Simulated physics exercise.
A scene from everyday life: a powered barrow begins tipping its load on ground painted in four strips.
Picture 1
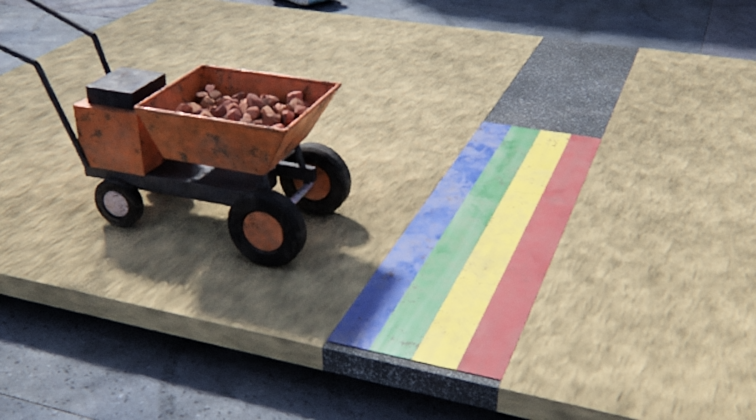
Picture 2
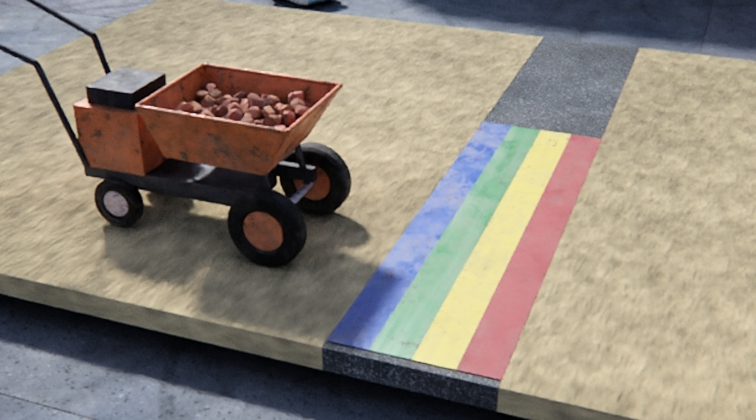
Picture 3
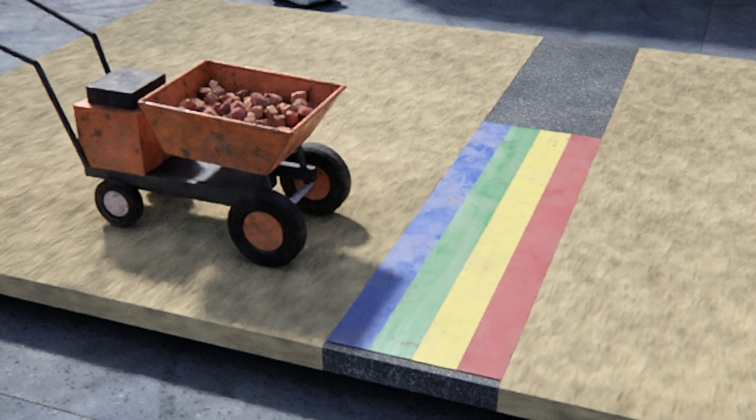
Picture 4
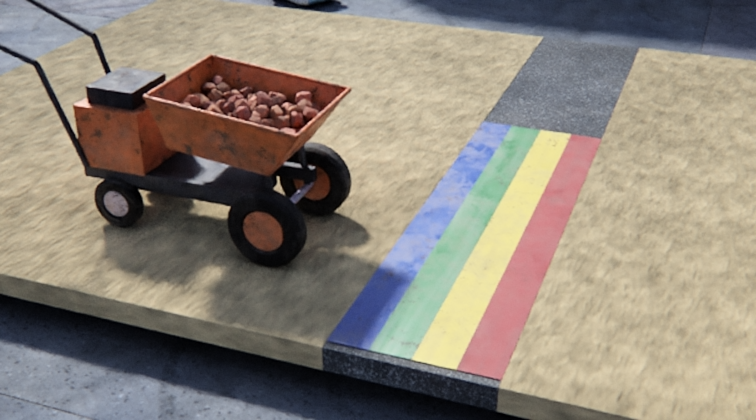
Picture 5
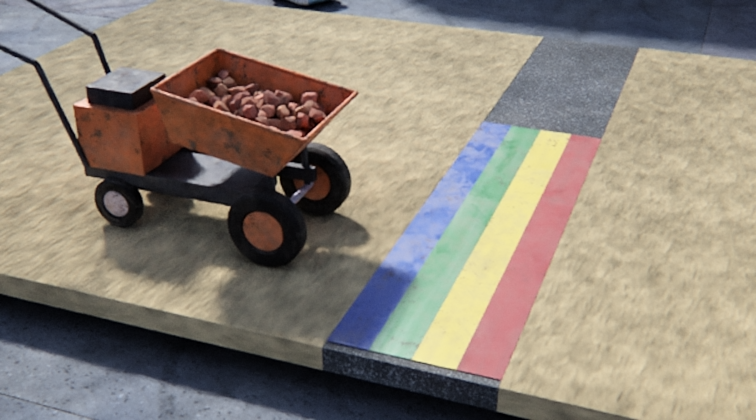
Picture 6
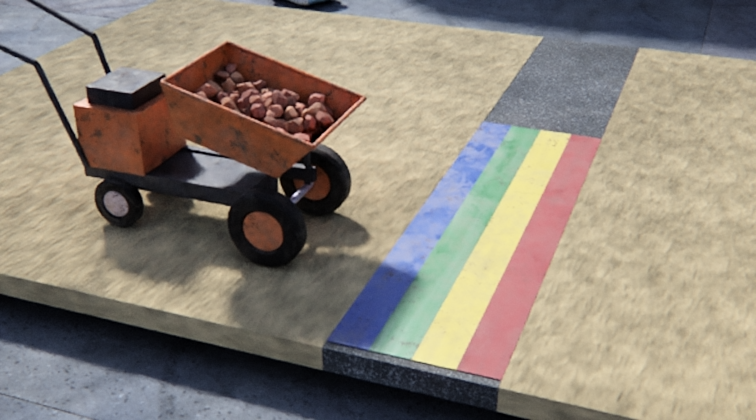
An orange cart loaded with reddish rubble stood still beside blue, green, yellow and red strips on the ground, while its skip slowly tilted up at the back and leaned toward the right.
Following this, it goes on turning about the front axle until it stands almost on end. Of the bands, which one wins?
The blue band wins.
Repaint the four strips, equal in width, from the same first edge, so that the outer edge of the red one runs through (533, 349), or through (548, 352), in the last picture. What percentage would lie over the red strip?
First 0 in a hundred, then 0 in a hundred.
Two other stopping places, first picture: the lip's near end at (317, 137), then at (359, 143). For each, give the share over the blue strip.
10 % and 0 %.
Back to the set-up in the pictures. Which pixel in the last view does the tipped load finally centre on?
I'd say the middle ends up at about (435, 253).
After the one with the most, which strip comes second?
The strip in second place is the green one.
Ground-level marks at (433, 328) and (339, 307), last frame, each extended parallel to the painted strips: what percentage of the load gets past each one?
About 20 and 90 %.
Soon, skip tipped steeply; all in the skip.
A while on, skip tipped steeply; nearly all in the skip; a stray few over the blue strip; a stray few over the green strip.
Towards the end, skip tipped right over; about half in the skip; about a quarter over the blue strip; about a quarter over the green strip; a small part over the yellow strip; a stray few over the red strip; a stray few off the paint.
Finally, skip tipped right over; a small part in the skip; about a third over the blue strip; about a quarter over the green strip; a small part over the yellow strip; a small part over the red strip; a small part off the paint.
